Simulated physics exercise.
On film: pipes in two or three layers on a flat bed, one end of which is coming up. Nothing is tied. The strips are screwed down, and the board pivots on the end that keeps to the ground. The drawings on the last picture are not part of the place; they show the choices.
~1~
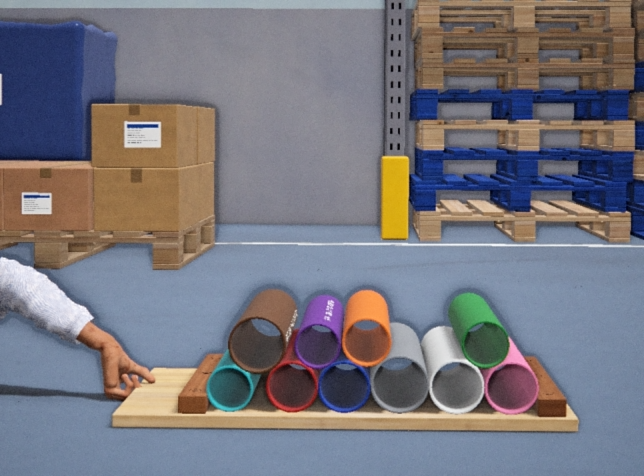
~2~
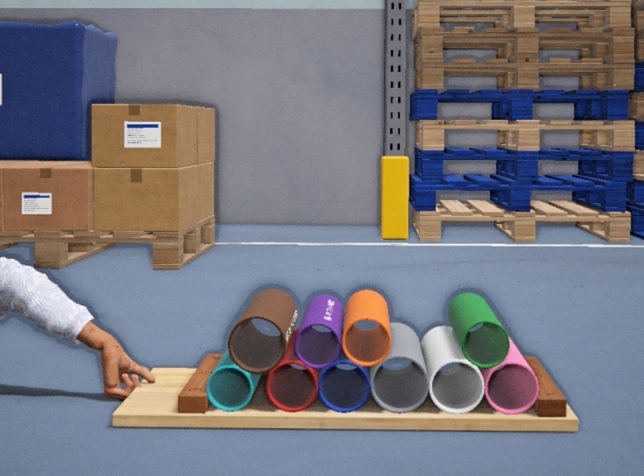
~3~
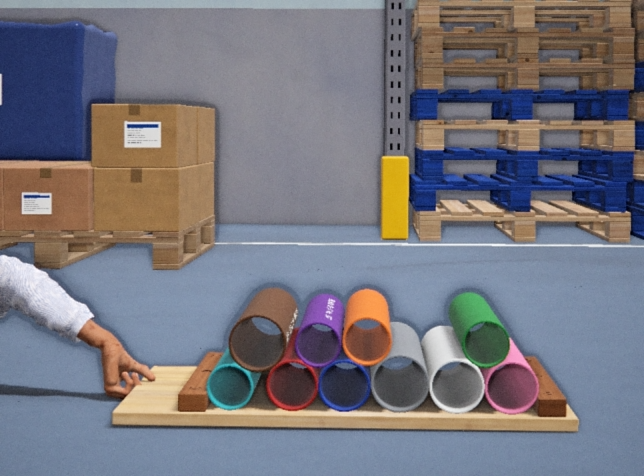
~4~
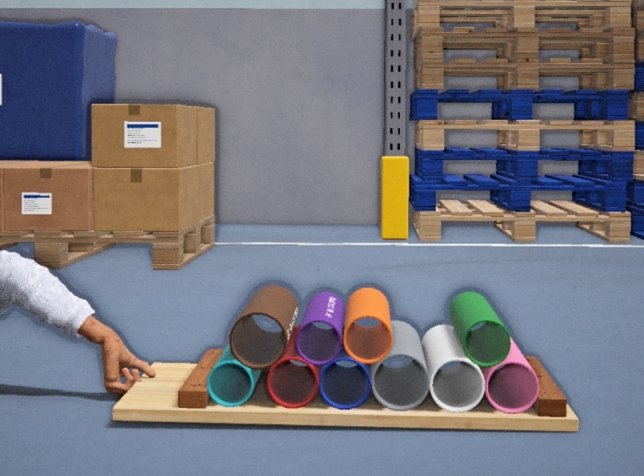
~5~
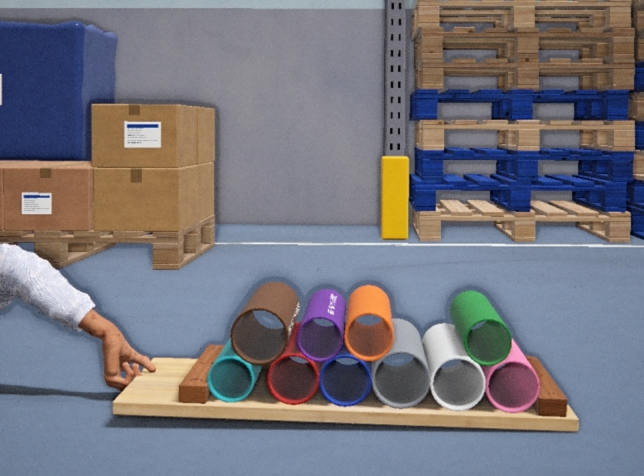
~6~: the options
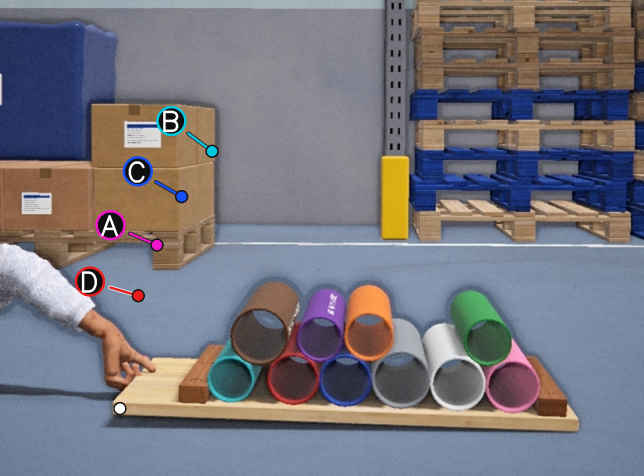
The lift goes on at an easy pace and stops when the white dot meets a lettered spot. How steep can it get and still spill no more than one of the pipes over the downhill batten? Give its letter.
No higher than C.
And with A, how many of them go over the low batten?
With A, none.
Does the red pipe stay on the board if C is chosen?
Yes.
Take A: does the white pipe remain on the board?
Yes.
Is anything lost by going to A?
No.
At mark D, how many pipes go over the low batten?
At D the number is none.
On the marked copy, A at (157, 245); B at (212, 151); C at (182, 197); D at (139, 296); the white dot at (120, 409).
Taking C. A third of the way, board at 17°.
Two thirds of the way, board at 30°.
When it is over, board at 30°, none over the low batten.
As for the rest, A none over the low batten; B four over the low batten (orange, brown, purple, green); D none over the low batten.
